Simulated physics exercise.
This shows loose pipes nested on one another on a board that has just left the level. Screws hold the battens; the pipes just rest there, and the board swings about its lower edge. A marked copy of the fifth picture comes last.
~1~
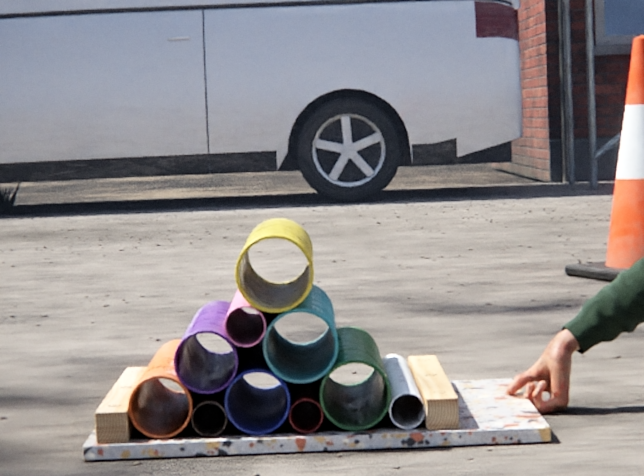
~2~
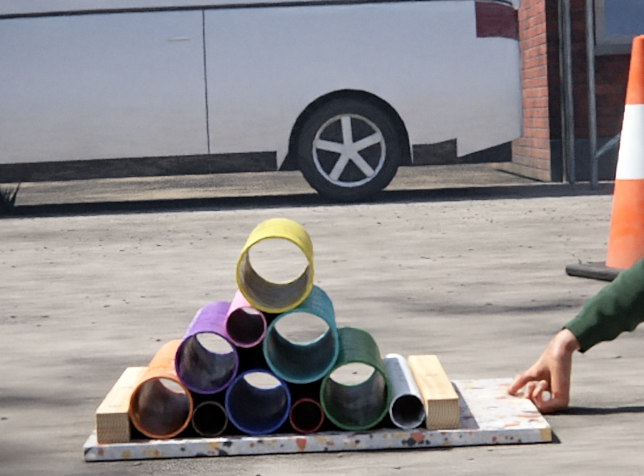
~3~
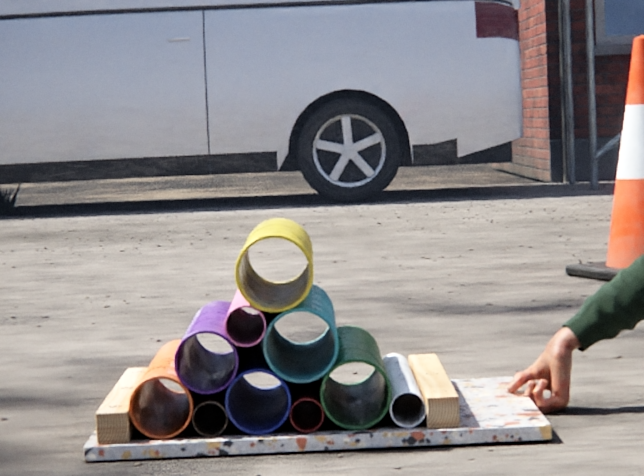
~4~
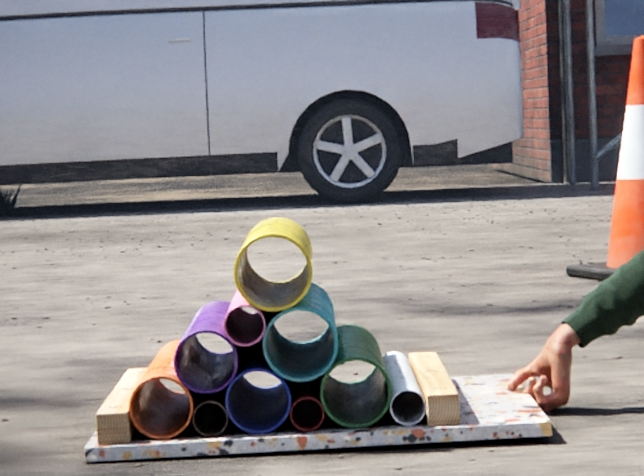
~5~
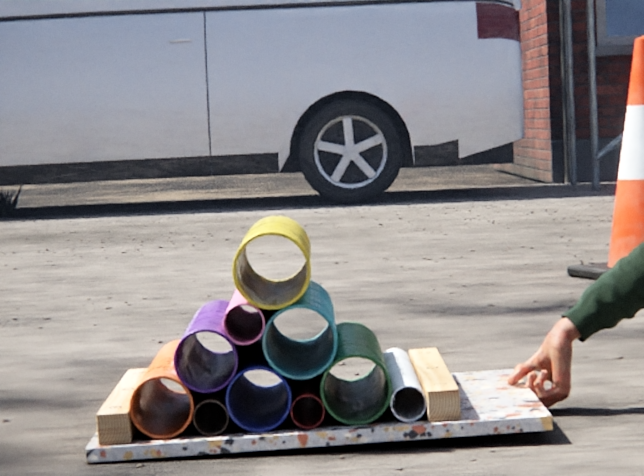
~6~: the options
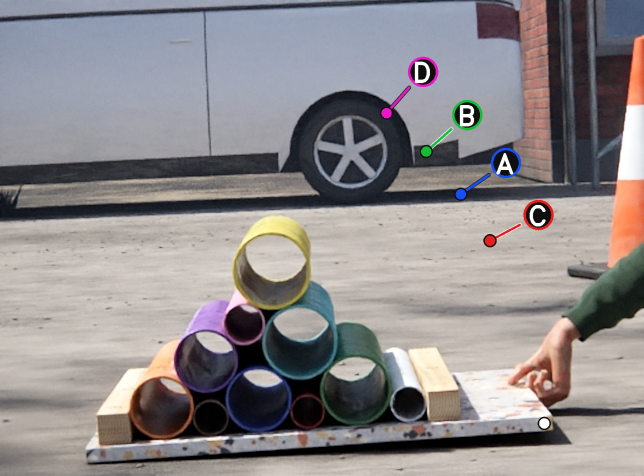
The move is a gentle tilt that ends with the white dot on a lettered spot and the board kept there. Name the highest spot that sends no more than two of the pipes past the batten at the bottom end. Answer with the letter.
Stop at B.
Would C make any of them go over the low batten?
No.
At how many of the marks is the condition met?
Three of the four.
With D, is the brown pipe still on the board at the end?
The brown pipe: Yes.
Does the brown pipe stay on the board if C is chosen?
Yes.
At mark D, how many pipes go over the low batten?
It comes to four.
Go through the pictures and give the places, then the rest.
Red pipe (306, 416); green pipe (355, 395); white pipe (407, 410), in the first frame.
White pipe (408, 411); purple pipe (206, 362), in the second frame.
Board (316, 401); white pipe (408, 410); yellow pipe (275, 273), in the third frame.
Board (317, 400); orange pipe (161, 407); brown pipe (211, 419), in the fourth frame.
Board (317, 397); orange pipe (161, 407); brown pipe (211, 417), in the fifth frame.
On the copy, A at (461, 194); B at (426, 152); C at (490, 241); D at (387, 113); the white dot at (544, 423).
On B. First, board at 21°.
Then, board at 39°.
Finally, board at 39°, one over the low batten (yellow).
By contrast, A one over the low batten (yellow); C none over the low batten; D four over the low batten (purple, turquoise, pink, yellow).
